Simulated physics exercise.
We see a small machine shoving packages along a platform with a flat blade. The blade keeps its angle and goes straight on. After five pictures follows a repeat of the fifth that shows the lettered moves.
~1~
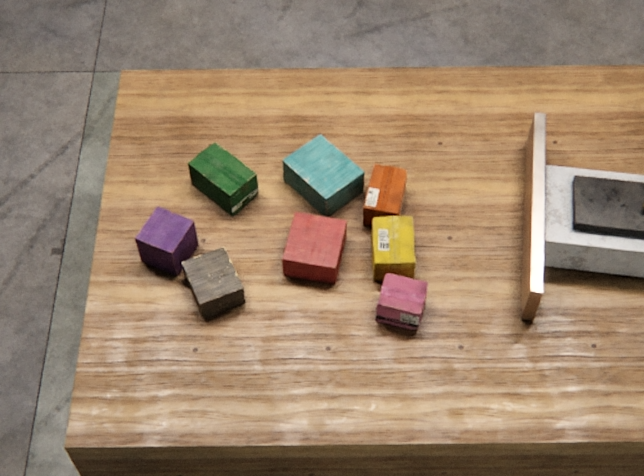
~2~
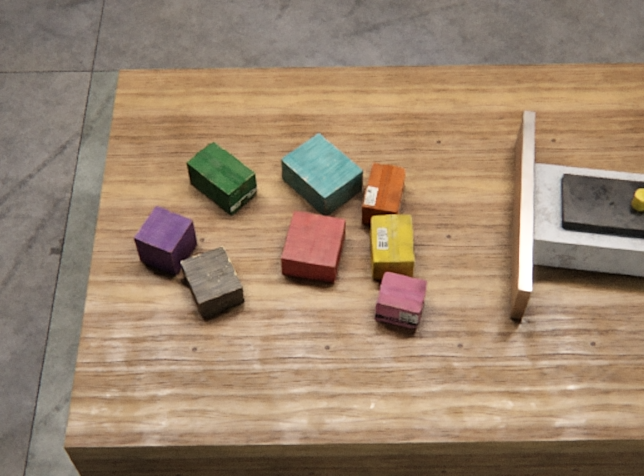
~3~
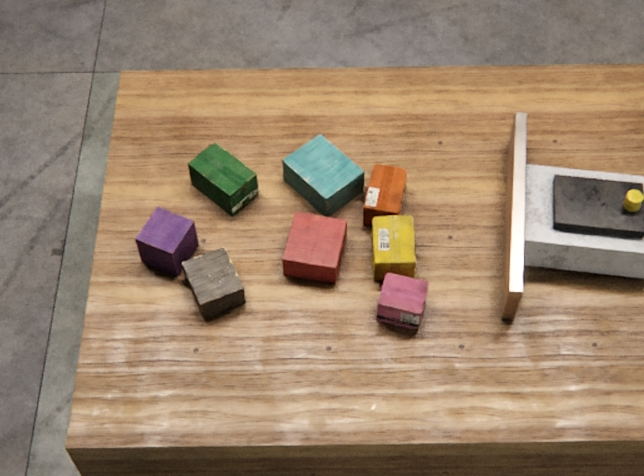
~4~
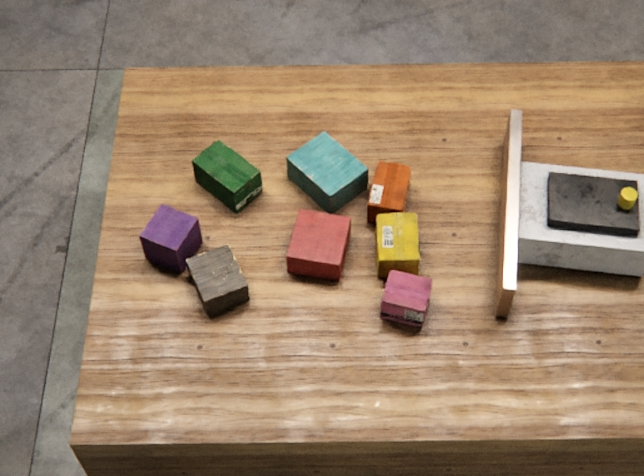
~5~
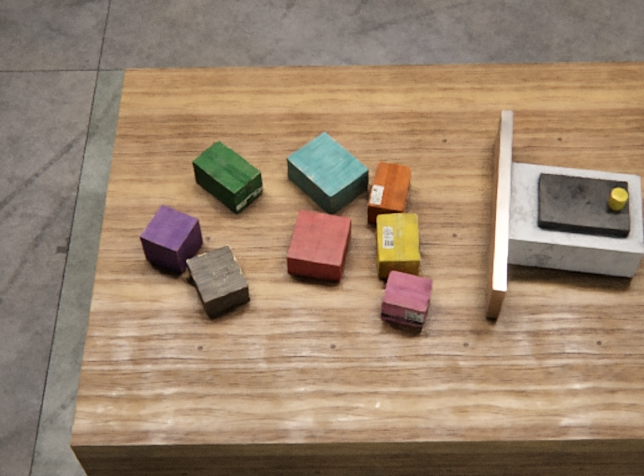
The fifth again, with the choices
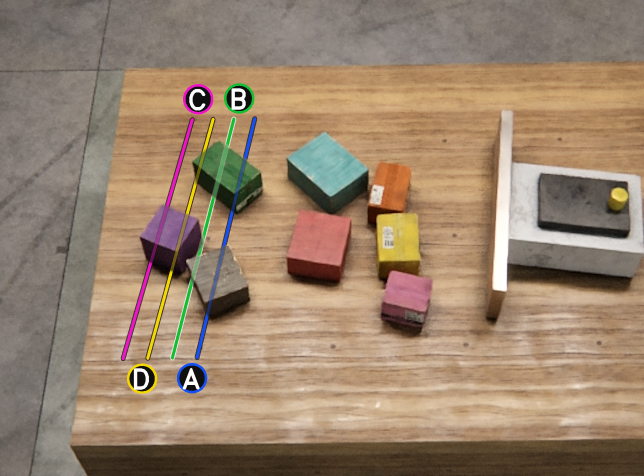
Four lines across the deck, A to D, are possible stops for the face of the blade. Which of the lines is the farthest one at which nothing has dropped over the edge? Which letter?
Nothing falls up to A.
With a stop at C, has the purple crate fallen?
Yes.
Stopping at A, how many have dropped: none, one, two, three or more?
In all, none.
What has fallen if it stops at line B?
The purple crate.
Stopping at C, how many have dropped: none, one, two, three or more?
By then, three or more.
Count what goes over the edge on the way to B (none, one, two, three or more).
One.
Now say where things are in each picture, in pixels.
The first frame shows pink parcel (402, 302); green box (224, 179); turquoise crate (324, 176).
The second frame shows robot (600, 203); red crate (314, 247).
The third frame shows robot (592, 204); black crate (214, 283).
The fourth frame shows robot (586, 201); purple crate (172, 238).
The fifth frame shows robot (576, 202); green box (228, 177); turquoise crate (328, 173); red crate (320, 246).
On the marked copy, A at (228, 228); B at (206, 228); C at (161, 229); D at (183, 229).
Taking A. A third of the way, robot (477, 203); pink parcel (364, 301); orange parcel (382, 195).
Two thirds of the way, robot (378, 204); green box (203, 182); black crate (201, 285).
When it is over, robot (300, 205); purple crate (106, 238); green box (133, 173); nothing has fallen.
As for the rest, B drops the purple crate; C drops the black crate, purple crate, green box and red crate; D drops the purple crate and green box.
